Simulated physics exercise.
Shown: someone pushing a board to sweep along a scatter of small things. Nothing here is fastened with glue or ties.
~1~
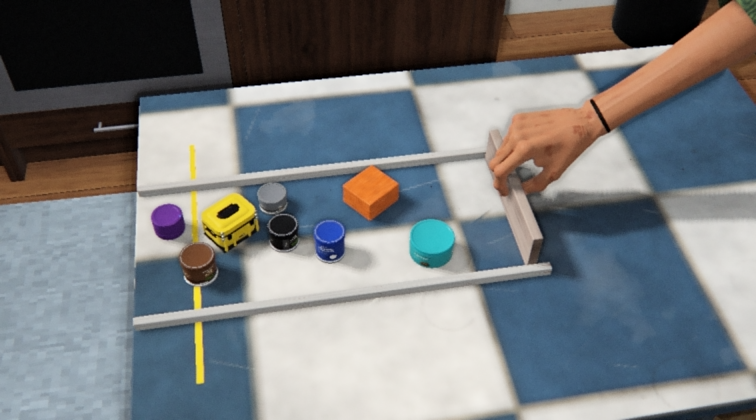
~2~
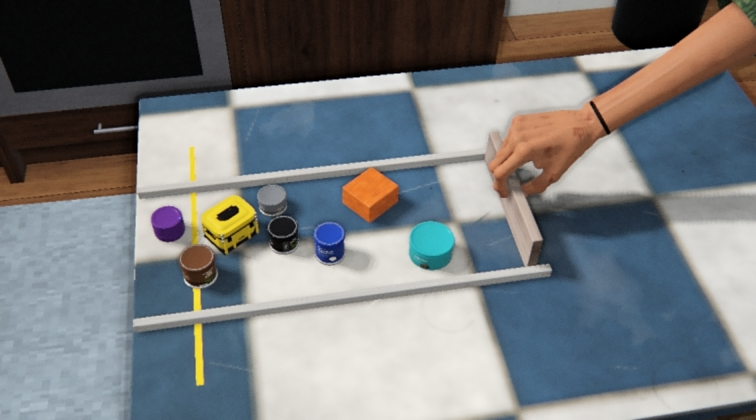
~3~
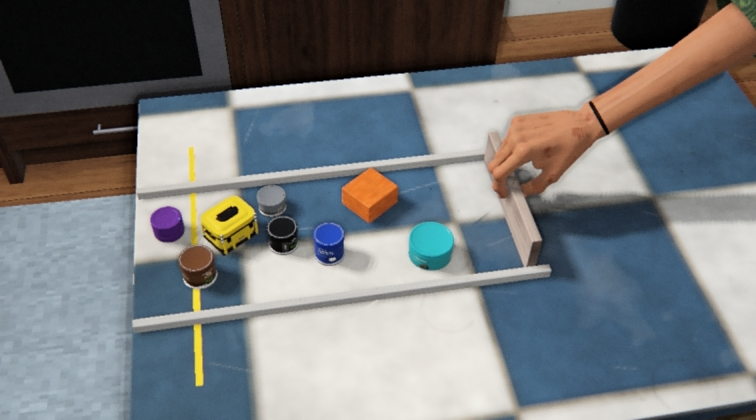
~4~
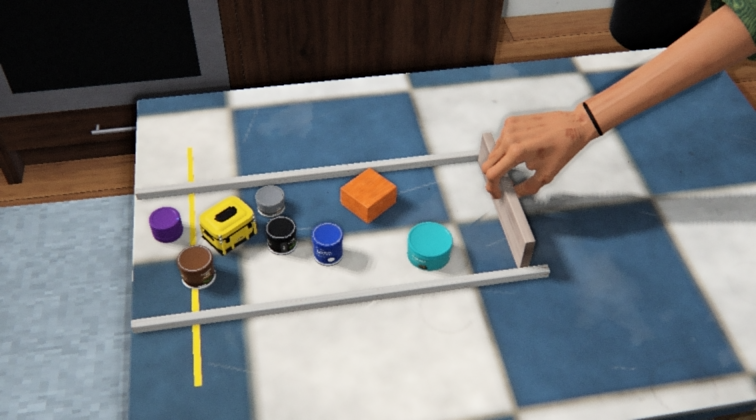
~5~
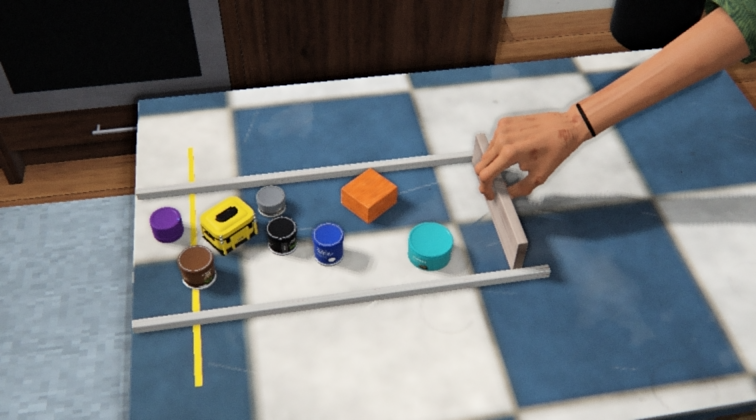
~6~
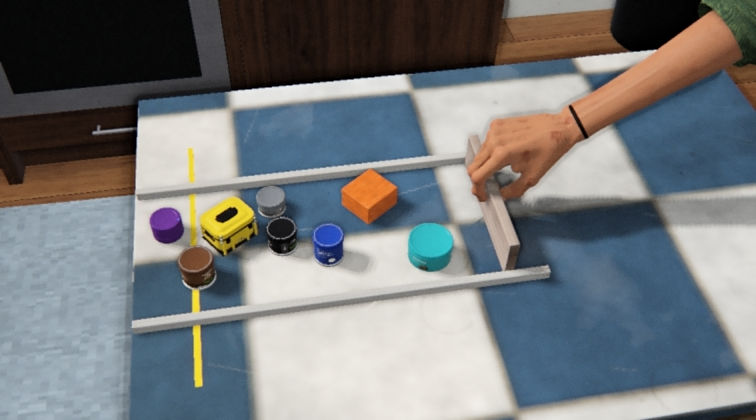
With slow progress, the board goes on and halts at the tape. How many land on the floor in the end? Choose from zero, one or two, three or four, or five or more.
In the end, one or two land there.
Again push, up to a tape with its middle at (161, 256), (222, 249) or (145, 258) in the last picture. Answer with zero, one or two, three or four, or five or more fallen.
One after another: Either three or four, no fall at all, five or more.
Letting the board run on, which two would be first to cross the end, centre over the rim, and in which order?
Order: Purple lid, grey tin.
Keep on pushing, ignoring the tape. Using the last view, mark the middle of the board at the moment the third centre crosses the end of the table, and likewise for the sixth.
(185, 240), then (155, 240).
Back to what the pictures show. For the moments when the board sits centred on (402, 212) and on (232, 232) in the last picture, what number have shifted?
So far 2, and 8 at the second.
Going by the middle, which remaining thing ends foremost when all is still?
The grey tin is the one.
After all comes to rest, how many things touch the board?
4 in contact.
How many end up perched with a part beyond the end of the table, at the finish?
Overhang count: 3.
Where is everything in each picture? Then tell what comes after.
Purple lid (168, 222); brown pot (199, 265); yellow case (230, 222); board (512, 195); tape (196, 249), in the first frame.
Brown pot (199, 266); blue tin (330, 244), in the second frame.
Yellow case (229, 224); grey tin (272, 201), in the third frame.
Purple lid (166, 225); board (504, 198), in the fourth frame.
Brown pot (197, 267); orange block (369, 195), in the fifth frame.
Purple lid (167, 226); brown pot (197, 268); yellow case (228, 225); board (491, 201); tape (194, 252), in the sixth frame.
Early on, none off yet; purple lid at rest near (167, 226); brown pot at rest near (197, 268); yellow case at rest near (228, 225).
A while later, none off yet; purple lid at rest near (167, 226); brown pot at rest near (197, 268); yellow case travelled a little near (211, 228).
Finally, the number that fall off is one or two; lost, purple lid.
